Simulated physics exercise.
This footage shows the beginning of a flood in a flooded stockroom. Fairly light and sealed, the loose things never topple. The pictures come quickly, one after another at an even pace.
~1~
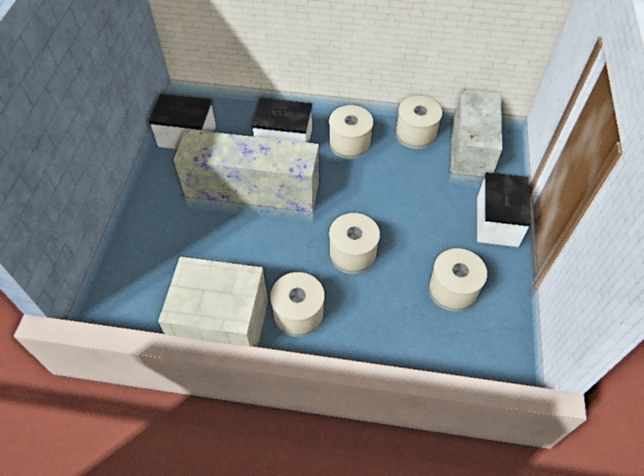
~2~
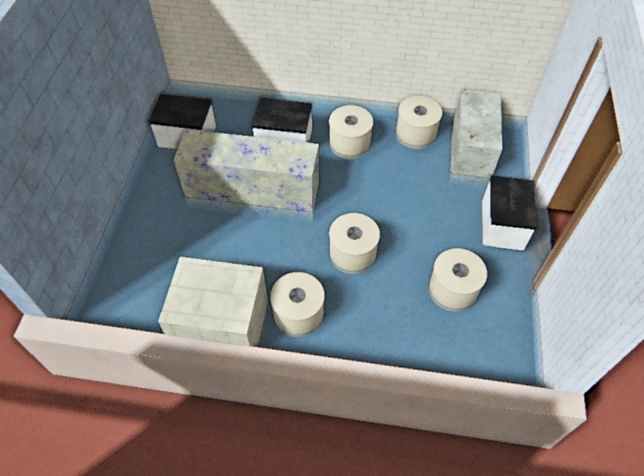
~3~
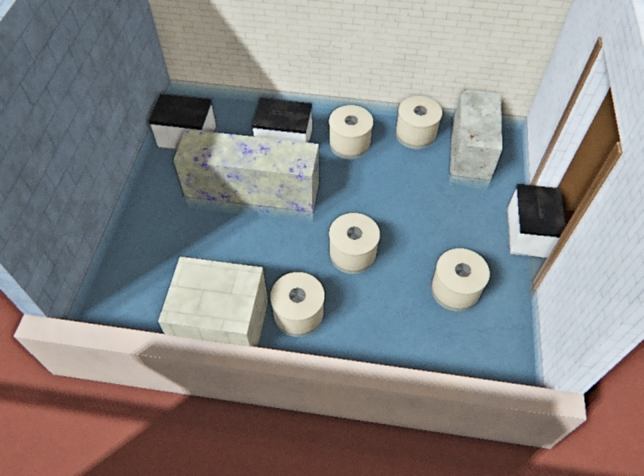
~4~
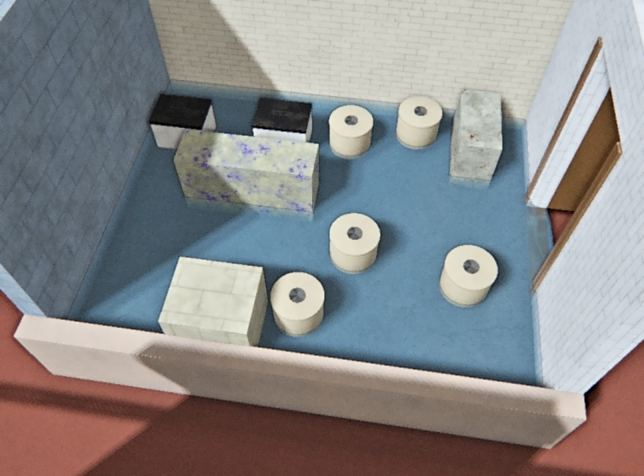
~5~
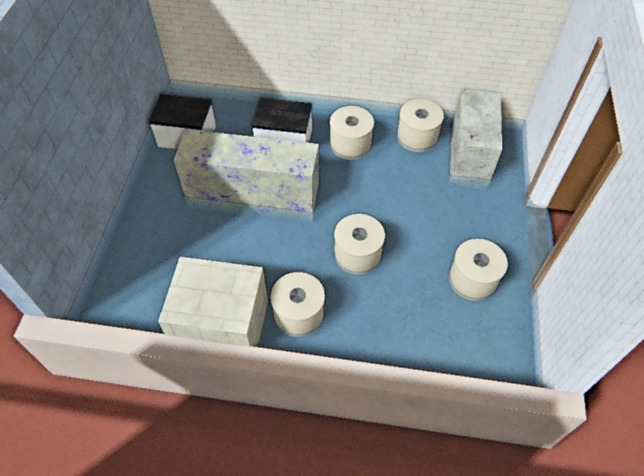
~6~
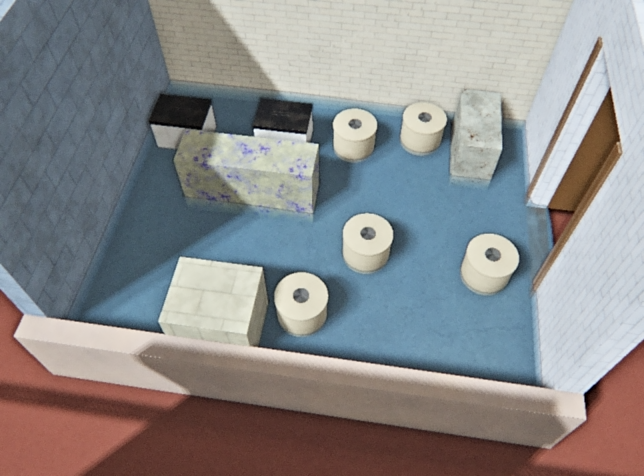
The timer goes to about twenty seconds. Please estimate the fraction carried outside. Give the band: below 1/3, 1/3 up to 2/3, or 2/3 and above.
Band: 2/3 and above.
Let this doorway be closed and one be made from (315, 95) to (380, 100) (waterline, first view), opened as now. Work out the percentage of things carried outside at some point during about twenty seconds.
By my count it's 60 percent.
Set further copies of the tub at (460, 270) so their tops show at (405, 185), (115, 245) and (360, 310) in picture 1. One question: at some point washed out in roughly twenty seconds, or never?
In order, the first is escaping, the second never leaving, the third escaping.
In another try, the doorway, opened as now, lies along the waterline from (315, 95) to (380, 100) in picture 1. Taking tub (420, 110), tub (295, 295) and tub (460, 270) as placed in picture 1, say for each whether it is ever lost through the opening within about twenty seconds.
Outcome for each, in the order asked: Flushed / not flushed / not flushed.
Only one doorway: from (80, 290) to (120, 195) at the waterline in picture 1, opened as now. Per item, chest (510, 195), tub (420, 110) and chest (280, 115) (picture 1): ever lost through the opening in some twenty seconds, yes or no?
Remains, remains, escapes.
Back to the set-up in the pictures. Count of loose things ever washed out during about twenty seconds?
The answer is 6.
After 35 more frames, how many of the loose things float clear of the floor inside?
The figure is 2.
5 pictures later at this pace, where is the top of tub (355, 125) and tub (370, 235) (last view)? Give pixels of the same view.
First object near (388, 136); second object near (413, 241).
A moment on, 2 of 8 are out; 6 afloat.
Next, 3 of 8 are out; 5 afloat.
Later, 6 of 8 are out; 2 afloat.
In the end, 6 of 8 are out; 2 afloat.
